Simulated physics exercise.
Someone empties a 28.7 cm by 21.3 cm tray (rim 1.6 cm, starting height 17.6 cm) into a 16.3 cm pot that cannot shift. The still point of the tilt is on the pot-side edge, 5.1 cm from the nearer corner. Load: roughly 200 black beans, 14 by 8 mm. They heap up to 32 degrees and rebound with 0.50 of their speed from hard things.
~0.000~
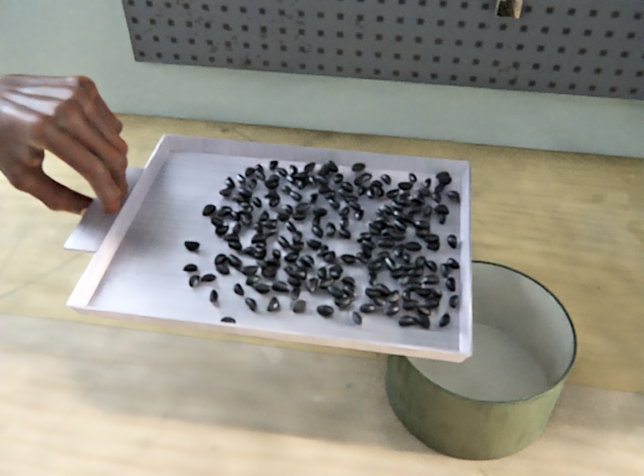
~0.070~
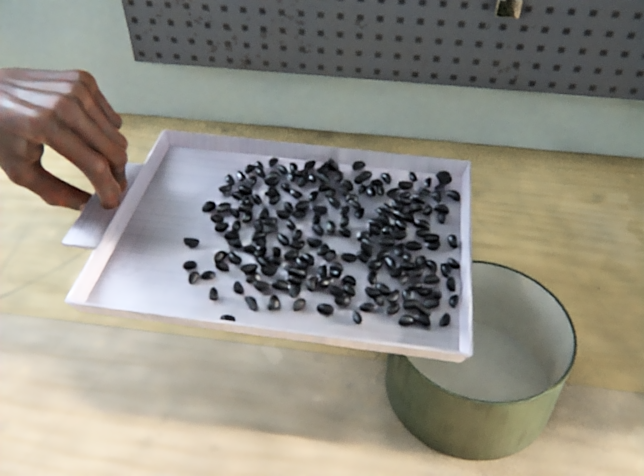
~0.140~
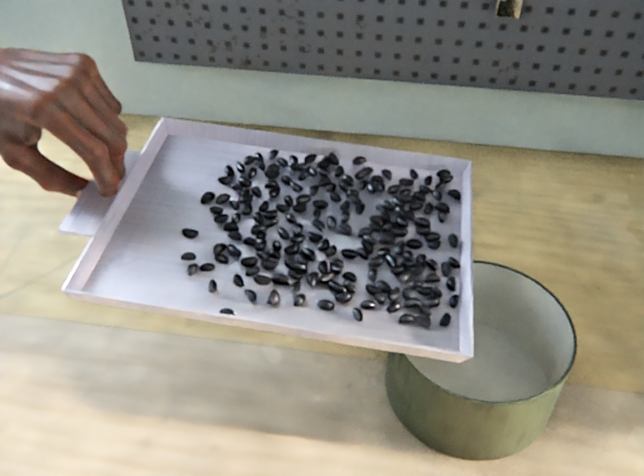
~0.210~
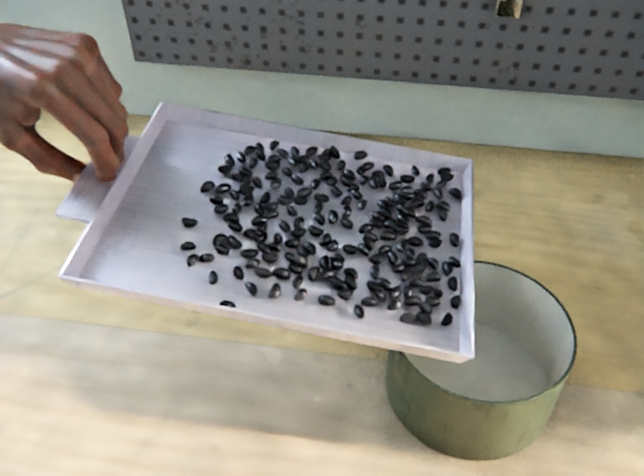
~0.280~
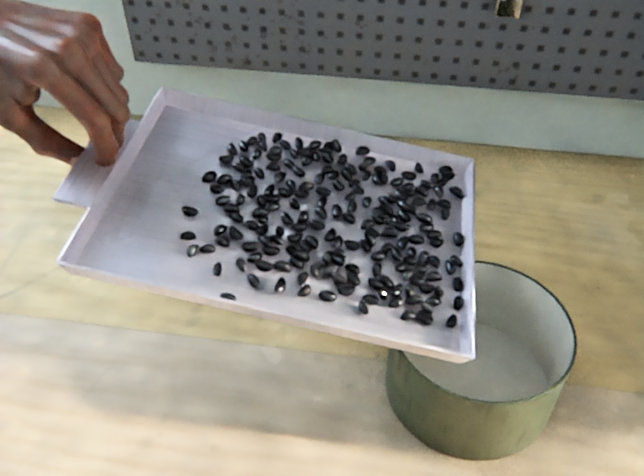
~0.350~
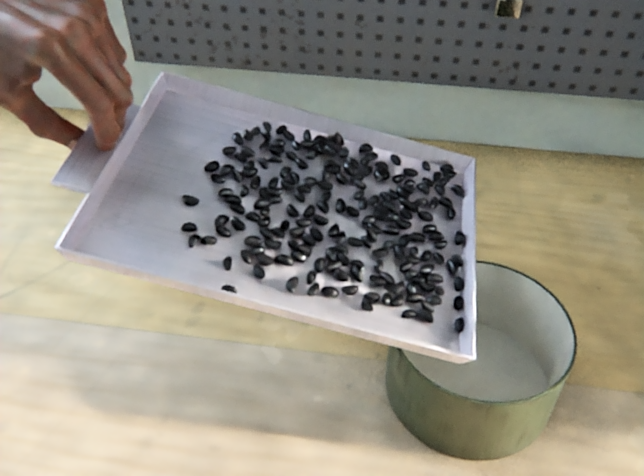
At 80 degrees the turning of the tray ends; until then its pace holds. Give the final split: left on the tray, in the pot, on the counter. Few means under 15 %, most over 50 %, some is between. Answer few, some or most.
Tray few, pot most, counter some.
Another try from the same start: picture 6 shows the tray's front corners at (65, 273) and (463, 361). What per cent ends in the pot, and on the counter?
Pot 5, counter 95.
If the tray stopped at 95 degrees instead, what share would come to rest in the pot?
It would be near 60 per cent.
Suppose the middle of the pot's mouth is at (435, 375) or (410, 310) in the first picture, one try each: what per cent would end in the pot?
About 50 and 5 per cent.
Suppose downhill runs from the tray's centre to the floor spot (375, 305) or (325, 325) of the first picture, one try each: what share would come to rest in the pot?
Some 10 and 0 per cent.
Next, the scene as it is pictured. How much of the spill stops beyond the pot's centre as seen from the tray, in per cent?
About 70 per cent.
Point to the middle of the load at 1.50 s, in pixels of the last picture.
At about (466, 244).
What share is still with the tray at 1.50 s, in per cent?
About 90 per cent.
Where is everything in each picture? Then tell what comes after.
The first picture shows tray tilt 0 degrees, front corners at (76, 300) and (464, 348); middle of the pieces at (331, 229); pot at (482, 325).
The second picture shows tray tilt 1 degrees, front corners at (75, 297) and (464, 348); middle of the pieces at (331, 227).
The third picture shows tray tilt 4 degrees, front corners at (72, 285) and (465, 348), lowest corner right front; middle of the pieces at (332, 222).
The fourth picture shows tray tilt 7 degrees, front corners at (69, 272) and (466, 349), lowest corner right front; middle of the pieces at (334, 217).
The fifth picture shows tray tilt 10 degrees, front corners at (67, 258) and (467, 350), lowest corner right front; middle of the pieces at (337, 212).
The sixth picture shows tray tilt 13 degrees, front corners at (66, 244) and (468, 351), lowest corner right front; middle of the pieces at (341, 207); pot at (482, 325). Its pace works out near 45 degrees a second.
Then, at 1.04 s, tilt 44 degrees; the tray holds 100 %, the pot 0 %.
After 1.50 s, tilt 65 degrees; the tray holds 90 %, the pot 0 %.
After 2.04 s, tilt 80 degrees; the tray holds 15 %, the pot 45 %.
In the end, at 3.8 s, tray 0 %, pot 60 %, counter 40 %.
